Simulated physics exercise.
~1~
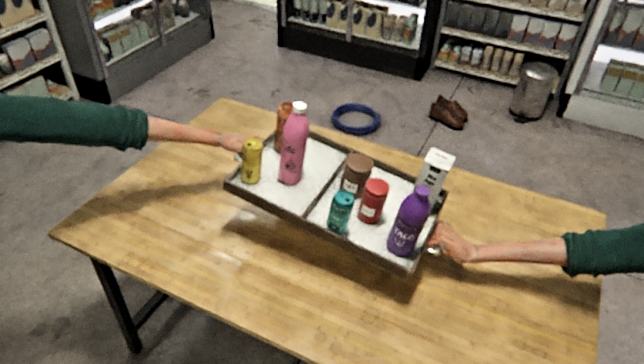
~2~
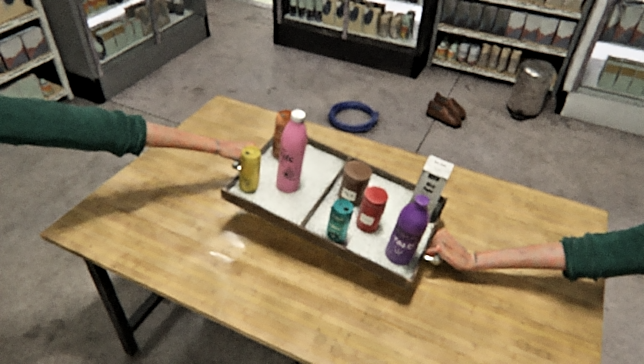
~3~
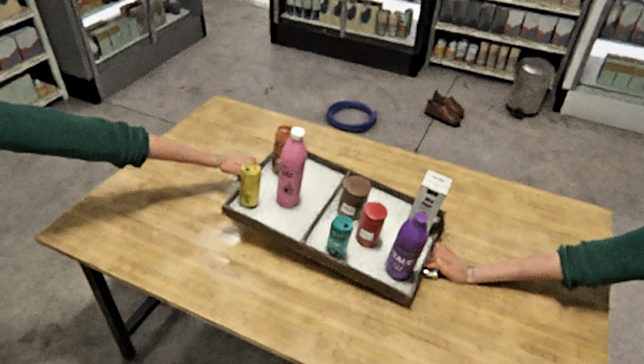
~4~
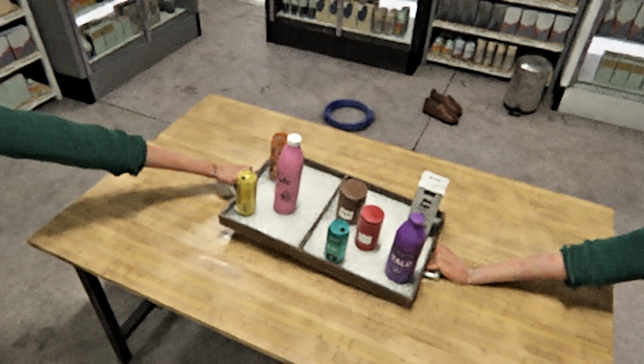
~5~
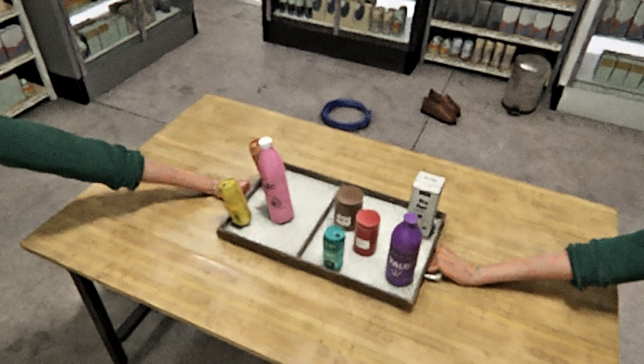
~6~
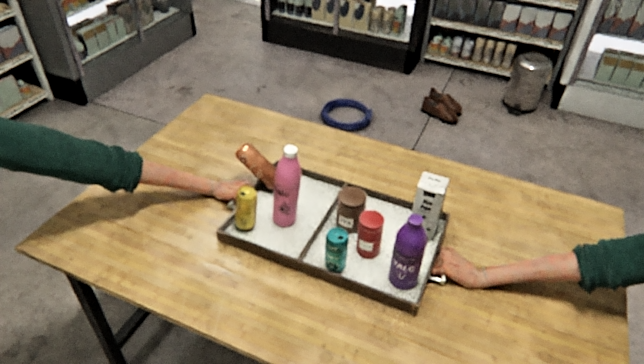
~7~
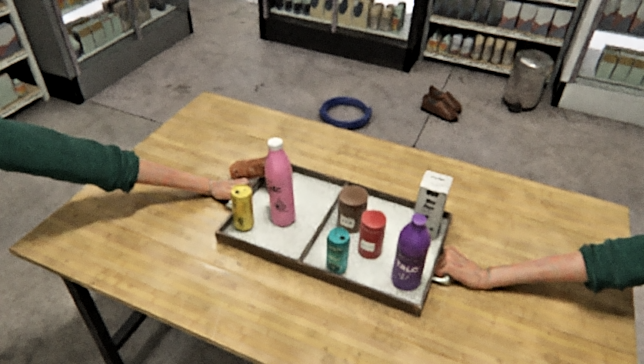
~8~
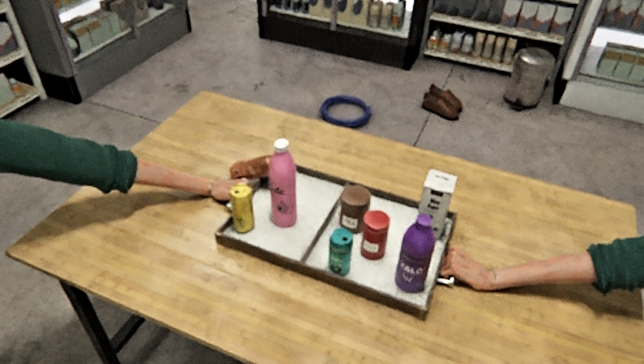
To begin with, two hands in green sleeves hold a divided tray of bottles, cans, jars and a white carton above a wooden table, its left side higher than its right. The hands lower the tray, bringing that raised left side down until it lies flat on the table. As it lands, the yellow can, the orange can and the pink bottle at the left end lean sharply leftward. The yellow can and pink bottle rock back upright, but the orange can tips over the rim. It ends lying on its side off the tray, while everything else stays standing.
